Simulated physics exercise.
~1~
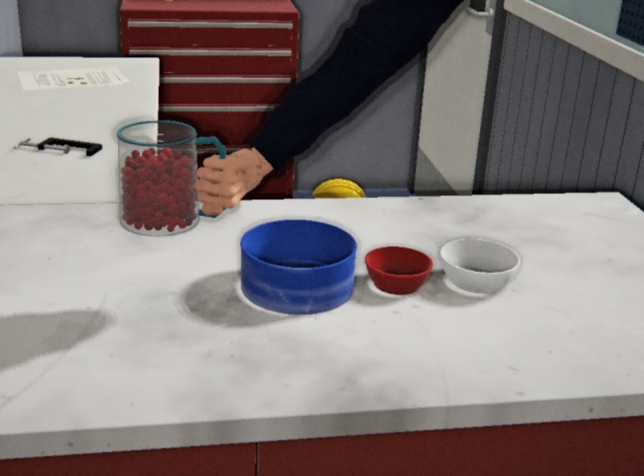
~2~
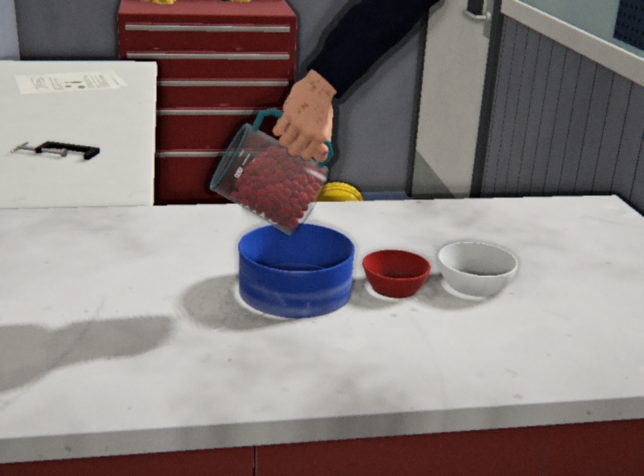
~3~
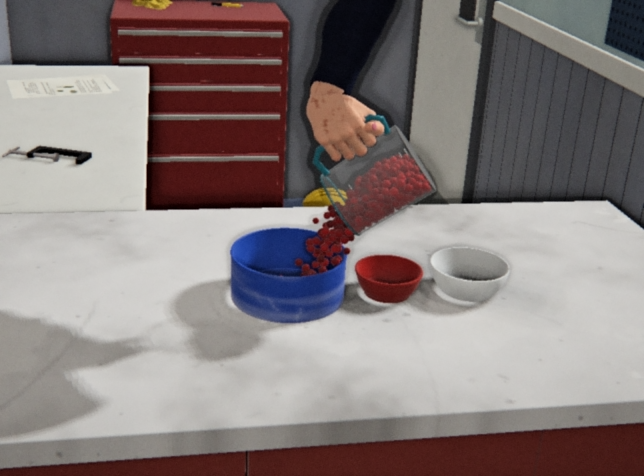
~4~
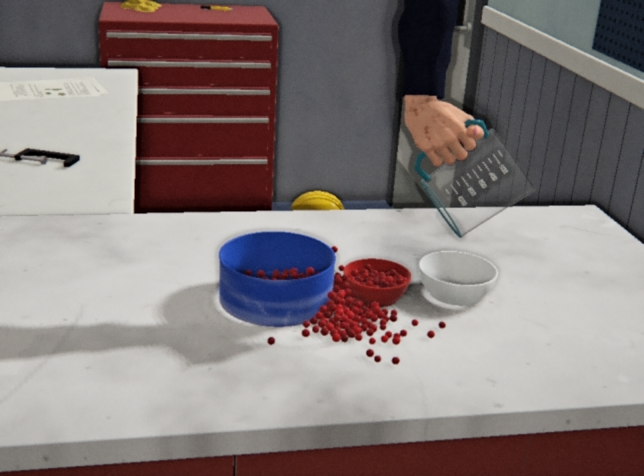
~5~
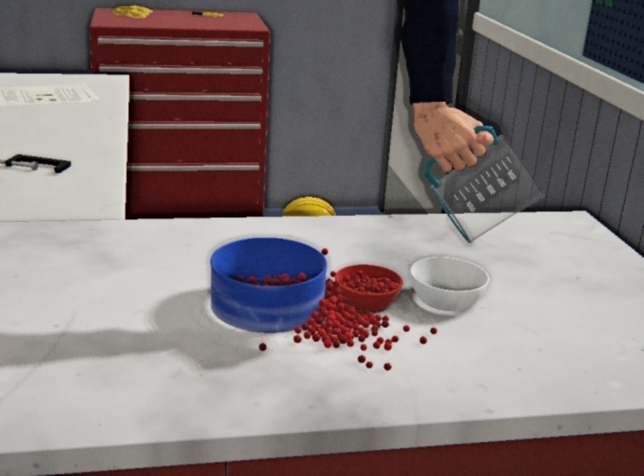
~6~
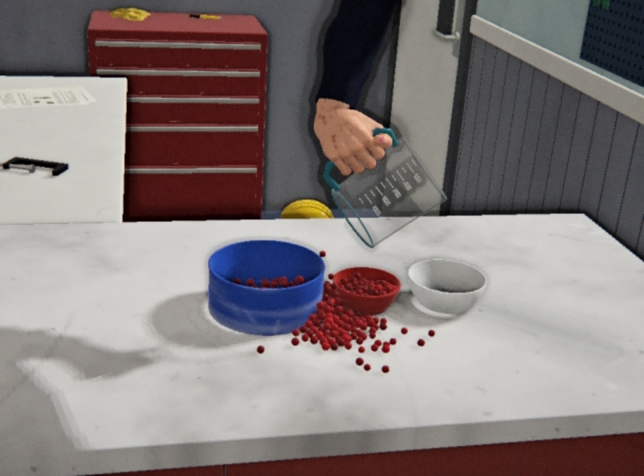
On a pale marble-like countertop in a workshop with a red tool chest behind it, a hand holds a clear jug full of cranberries to the left of a blue pot, a red bowl and a white bowl. The hand lifts the jug to the right and tips it over the pot. Still moving right, it pours the cranberries into the pot, then over the red bowl and the counter. The emptied jug stays tilted beyond the bowls, then swings back left. Cranberries rest in the pot, in the red bowl and scattered across the counter, while the white bowl stays empty.
